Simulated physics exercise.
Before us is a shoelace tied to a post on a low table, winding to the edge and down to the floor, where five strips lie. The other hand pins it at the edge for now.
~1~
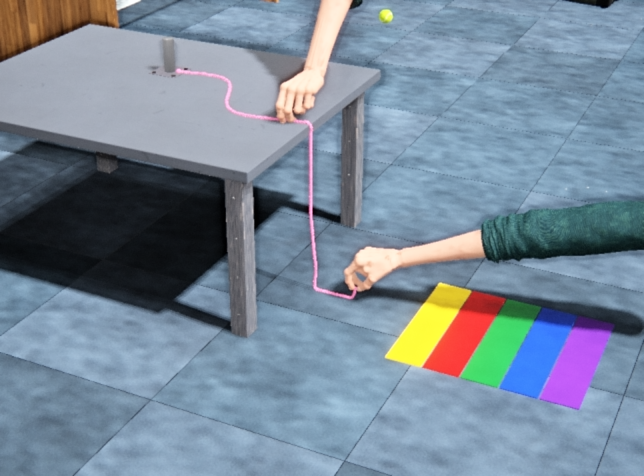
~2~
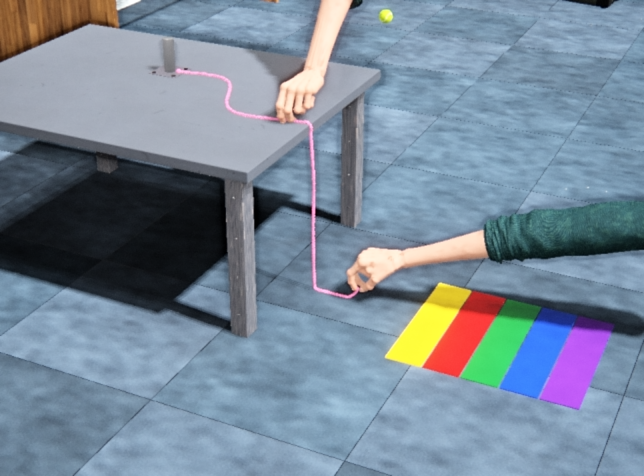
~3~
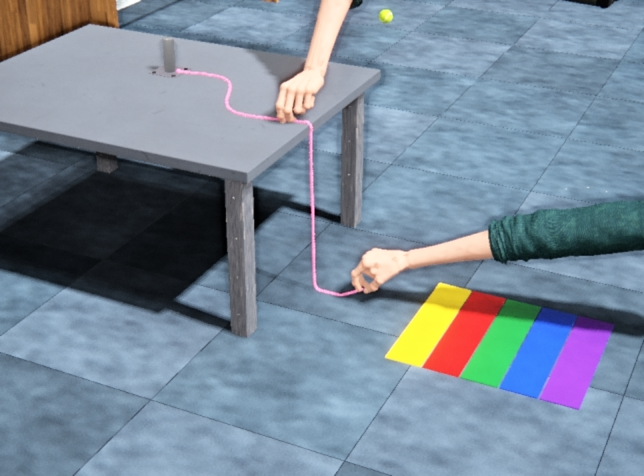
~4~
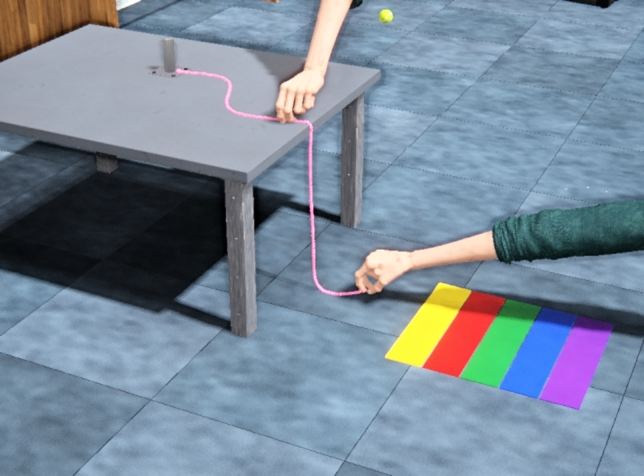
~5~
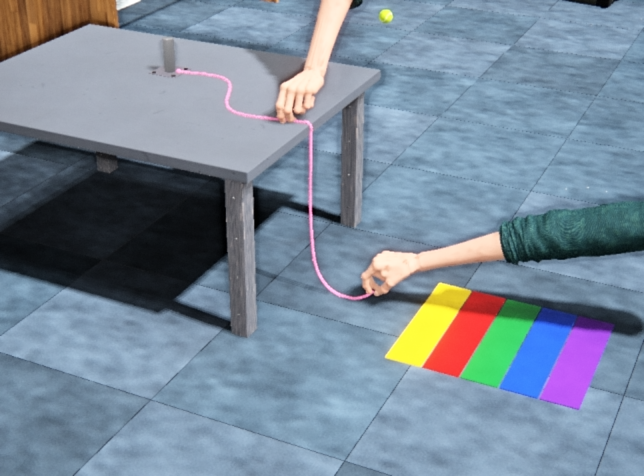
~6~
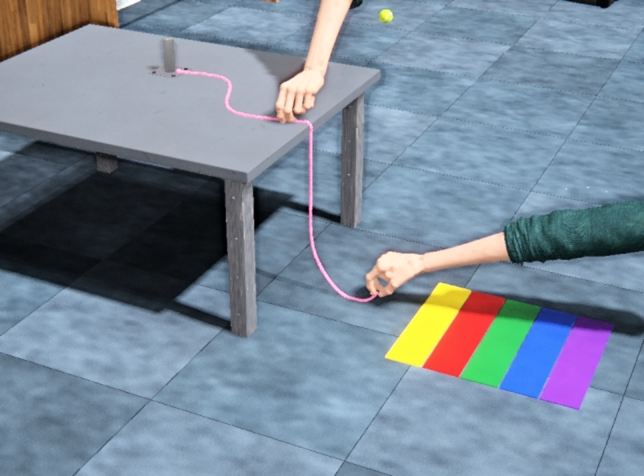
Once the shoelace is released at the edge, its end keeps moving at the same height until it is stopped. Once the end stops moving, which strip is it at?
It is at the green strip.
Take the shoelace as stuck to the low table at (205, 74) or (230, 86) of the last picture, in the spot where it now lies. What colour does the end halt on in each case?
Try by try: Green, then green.
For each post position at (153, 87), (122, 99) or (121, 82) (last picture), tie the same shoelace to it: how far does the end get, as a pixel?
Approximate places, in that order: (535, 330), (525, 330), (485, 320).
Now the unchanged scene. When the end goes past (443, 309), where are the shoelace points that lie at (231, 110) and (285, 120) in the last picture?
The two spots land somewhere near (276, 108) and (313, 133).
Soon after, end near (443, 309); over yellow.
Then, end near (485, 319); over red.
At full stretch, end near (511, 325); over green. It halts on the green strip.
